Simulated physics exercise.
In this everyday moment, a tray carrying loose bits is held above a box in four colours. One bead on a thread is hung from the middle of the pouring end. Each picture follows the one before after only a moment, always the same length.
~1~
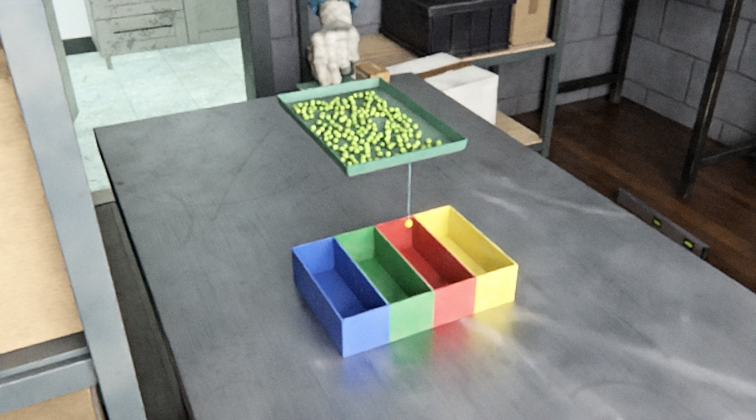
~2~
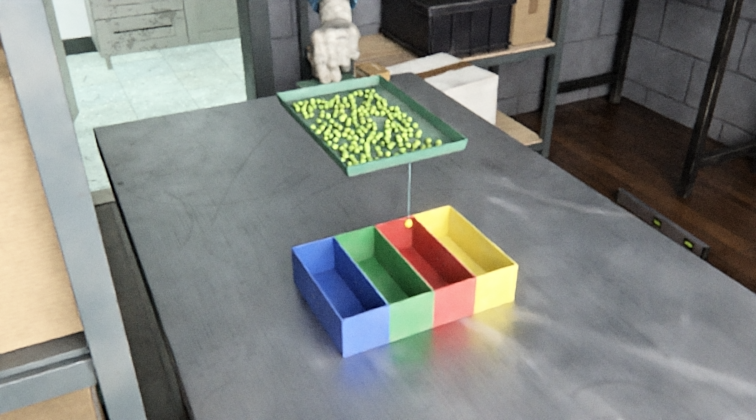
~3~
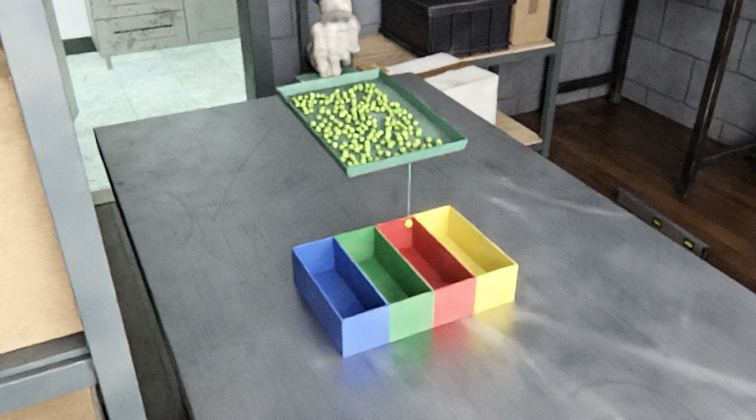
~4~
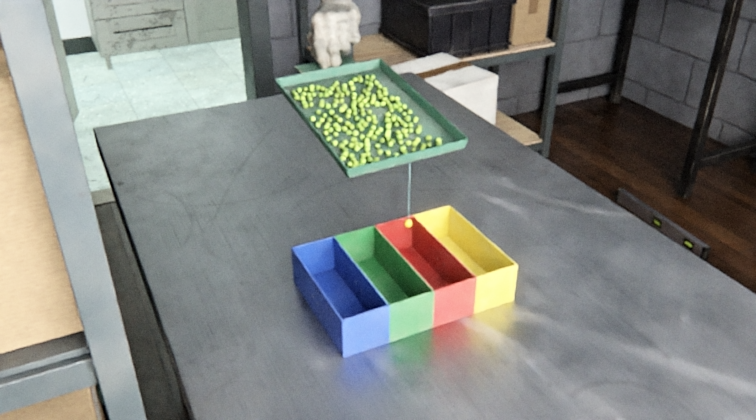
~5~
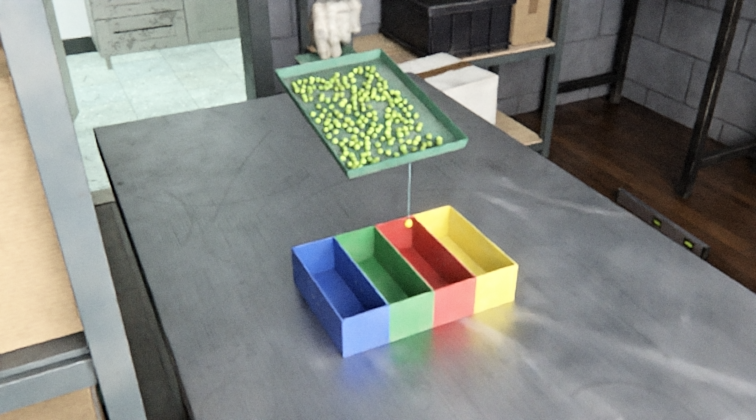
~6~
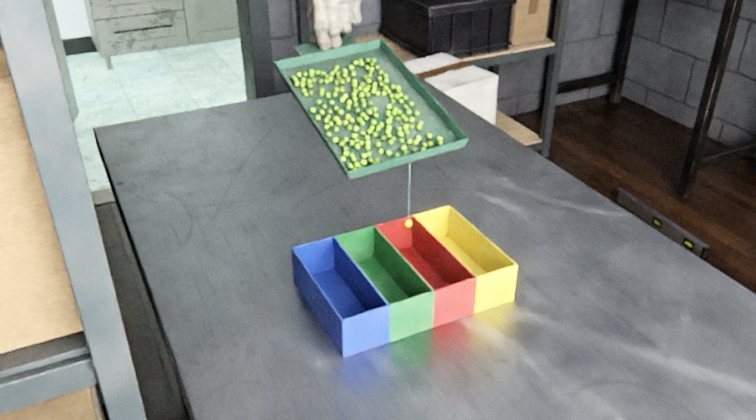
Green tray of small round green pieces slowly rising at its far end above a box with blue, green, red and yellow cells.
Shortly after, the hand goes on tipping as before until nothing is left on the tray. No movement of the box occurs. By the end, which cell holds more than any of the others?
That would be the green one.
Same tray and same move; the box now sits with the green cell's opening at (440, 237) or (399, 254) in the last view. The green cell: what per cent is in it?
Roughly 10% on the first try and 40% on the second.
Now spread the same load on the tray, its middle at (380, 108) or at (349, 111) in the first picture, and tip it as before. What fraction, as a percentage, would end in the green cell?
Close to 50 and close to 60 per cent.
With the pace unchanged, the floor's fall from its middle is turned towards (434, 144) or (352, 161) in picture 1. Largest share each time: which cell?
First try: The yellow one. Second try: The green cell.
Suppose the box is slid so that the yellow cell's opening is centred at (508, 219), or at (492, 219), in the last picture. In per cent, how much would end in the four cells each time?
Try 1: Some 50 %; try 2: Some 80 %.
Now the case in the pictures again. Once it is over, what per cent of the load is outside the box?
It works out to close to 0 per cent.
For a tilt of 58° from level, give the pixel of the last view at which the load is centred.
(380, 146).
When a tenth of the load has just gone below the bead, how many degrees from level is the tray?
My estimate is some 80 degrees.
Shortly afterwards, tray tipped steeply; all but a few on the tray; only a few in the red cell; only a few in the blue cell; only a few in the green cell; only a few falling or outside the box.
Next, tray tipped right over; the bulk on the tray; a little in the green cell; a little in the blue cell; only a few in the red cell; a little falling or outside the box.
Some moments later, tray tipped past a quarter turn; near half in the green cell; near a quarter in the red cell; near a quarter in the blue cell; only a few in the yellow cell.
In the end, tray tipped past a quarter turn; near half in the green cell; near a quarter in the red cell; near a quarter in the blue cell; only a few in the yellow cell.
